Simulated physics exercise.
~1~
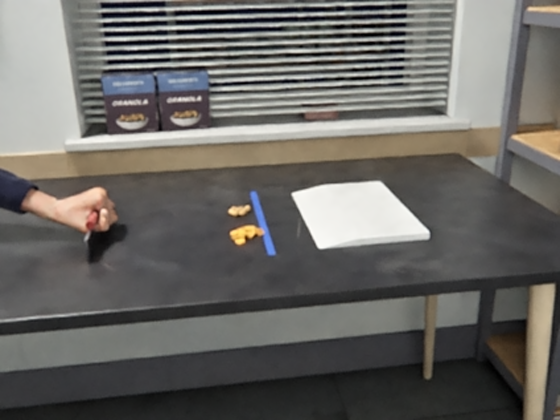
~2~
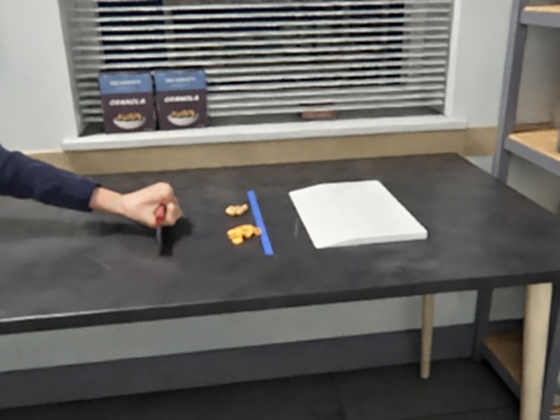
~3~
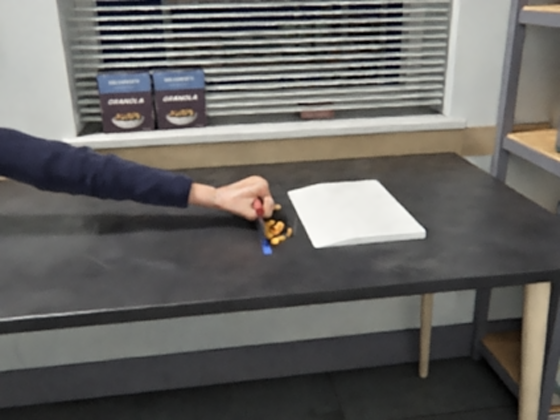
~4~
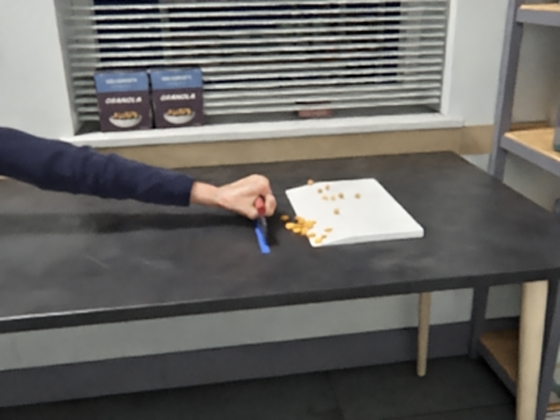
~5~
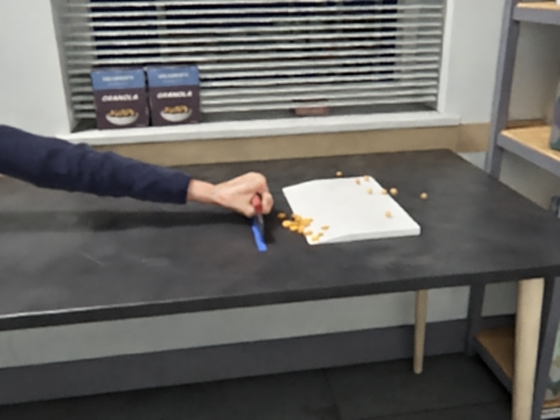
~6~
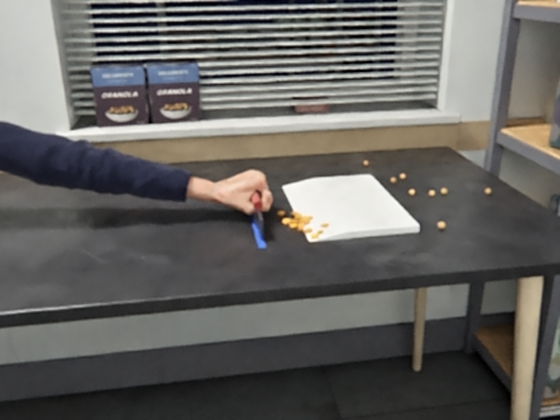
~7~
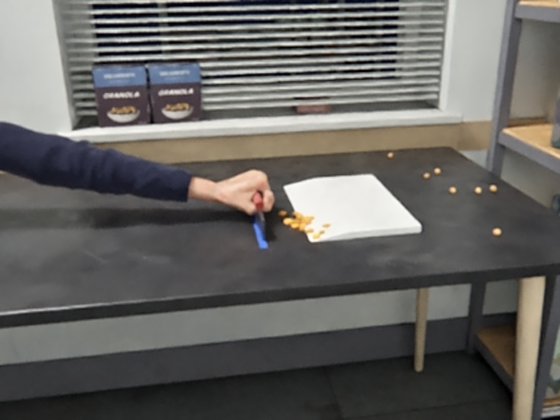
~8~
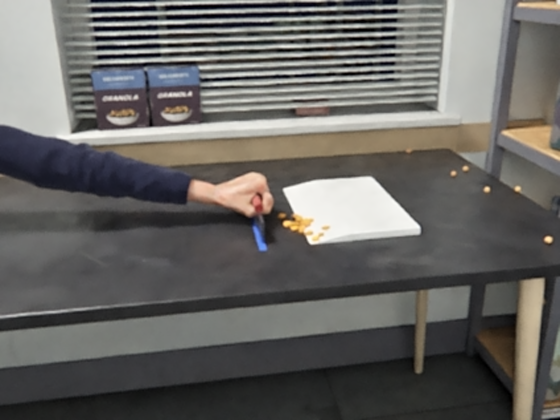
A hand pushes orange bits right with a scraper; some cross the white slab, others stay.
